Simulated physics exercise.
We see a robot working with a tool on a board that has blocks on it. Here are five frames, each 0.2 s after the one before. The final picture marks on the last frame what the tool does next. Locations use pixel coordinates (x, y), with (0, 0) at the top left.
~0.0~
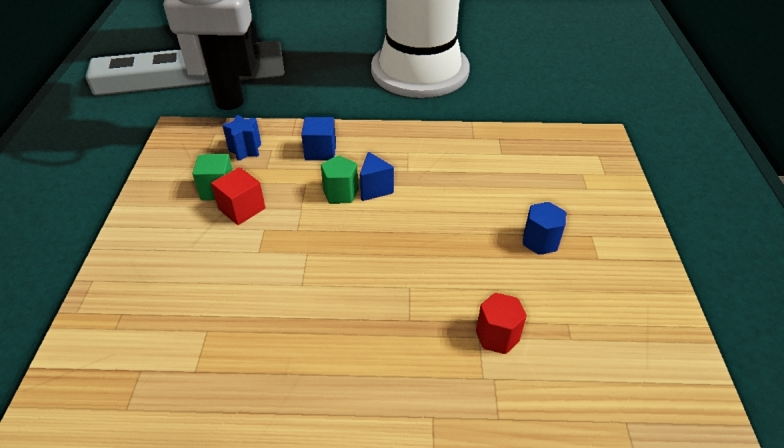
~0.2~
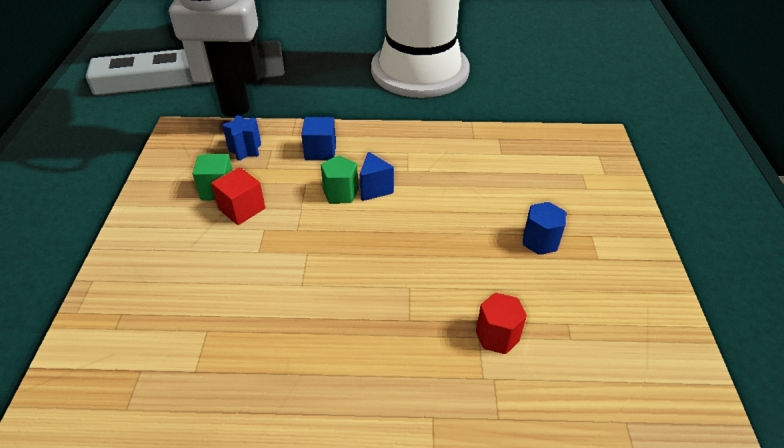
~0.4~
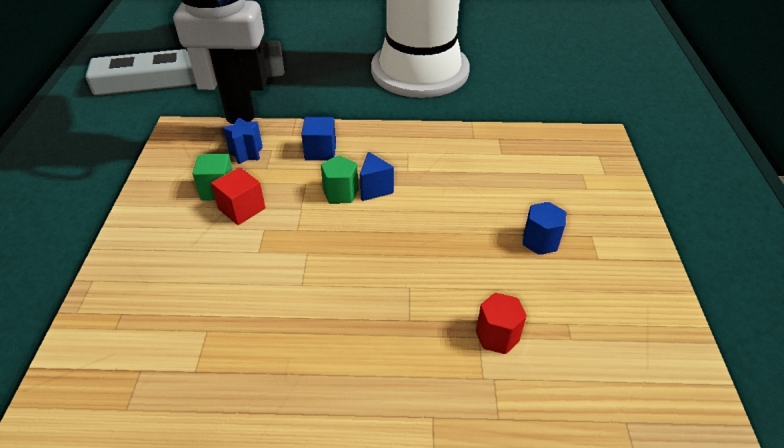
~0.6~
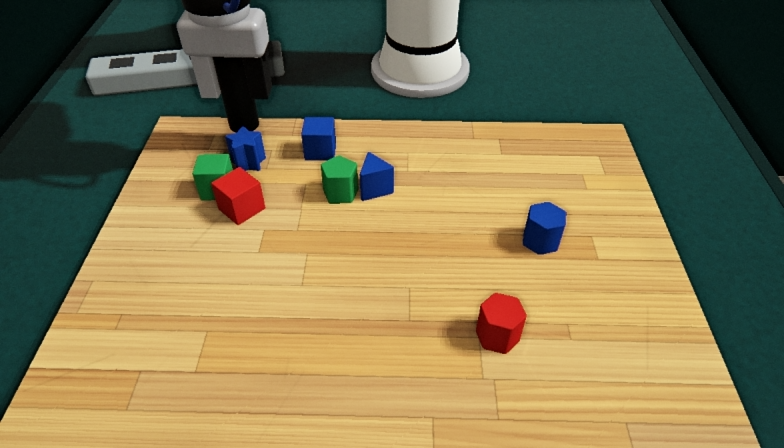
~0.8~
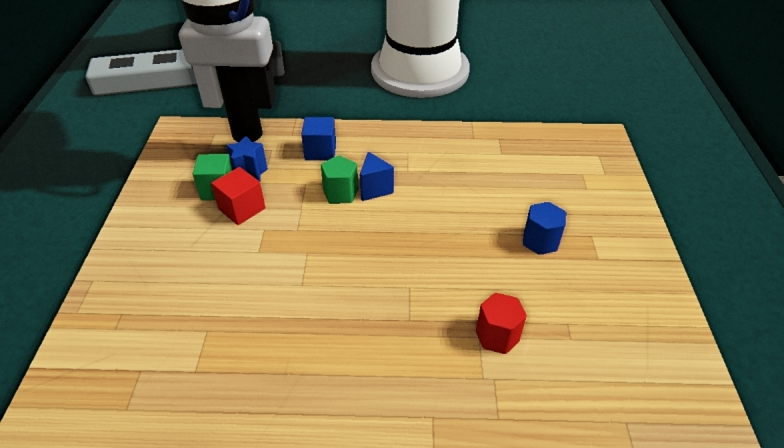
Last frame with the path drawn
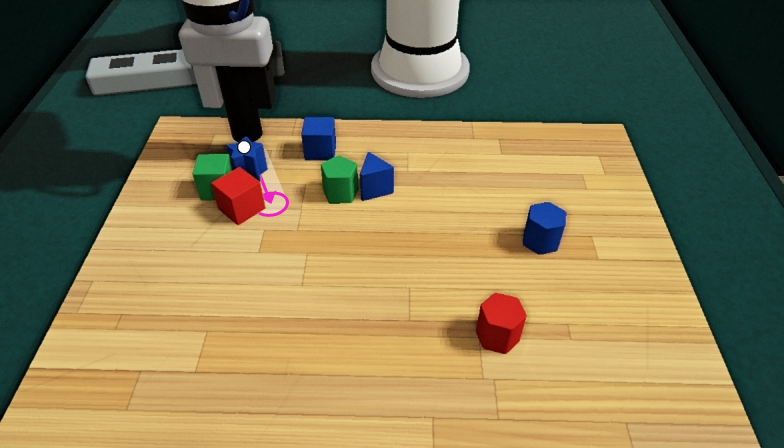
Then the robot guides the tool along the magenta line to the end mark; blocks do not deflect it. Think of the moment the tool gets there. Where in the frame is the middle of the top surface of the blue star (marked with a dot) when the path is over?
Its top middle: (246, 196).
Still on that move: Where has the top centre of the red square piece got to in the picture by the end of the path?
Final place: (212, 212).
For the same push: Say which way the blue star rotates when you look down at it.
It goes clockwise.
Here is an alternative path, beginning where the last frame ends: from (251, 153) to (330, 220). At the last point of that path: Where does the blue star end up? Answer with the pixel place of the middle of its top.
If I read the scene right, the answer is (254, 166).
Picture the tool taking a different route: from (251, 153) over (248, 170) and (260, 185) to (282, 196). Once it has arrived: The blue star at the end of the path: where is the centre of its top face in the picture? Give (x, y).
My prediction: (265, 192).
The line goes from (251, 153) directly to (271, 204); the dot is on the blue star.
The first path, step by step. Halfway along, tool at (257, 159); red square piece at (227, 195); blue star at (244, 172), turned 35° clockwise.
At the end, tool at (267, 186); green square piece unmoved; red square piece at (212, 212), turned 25° clockwise; blue star at (246, 196), turned 70° clockwise.
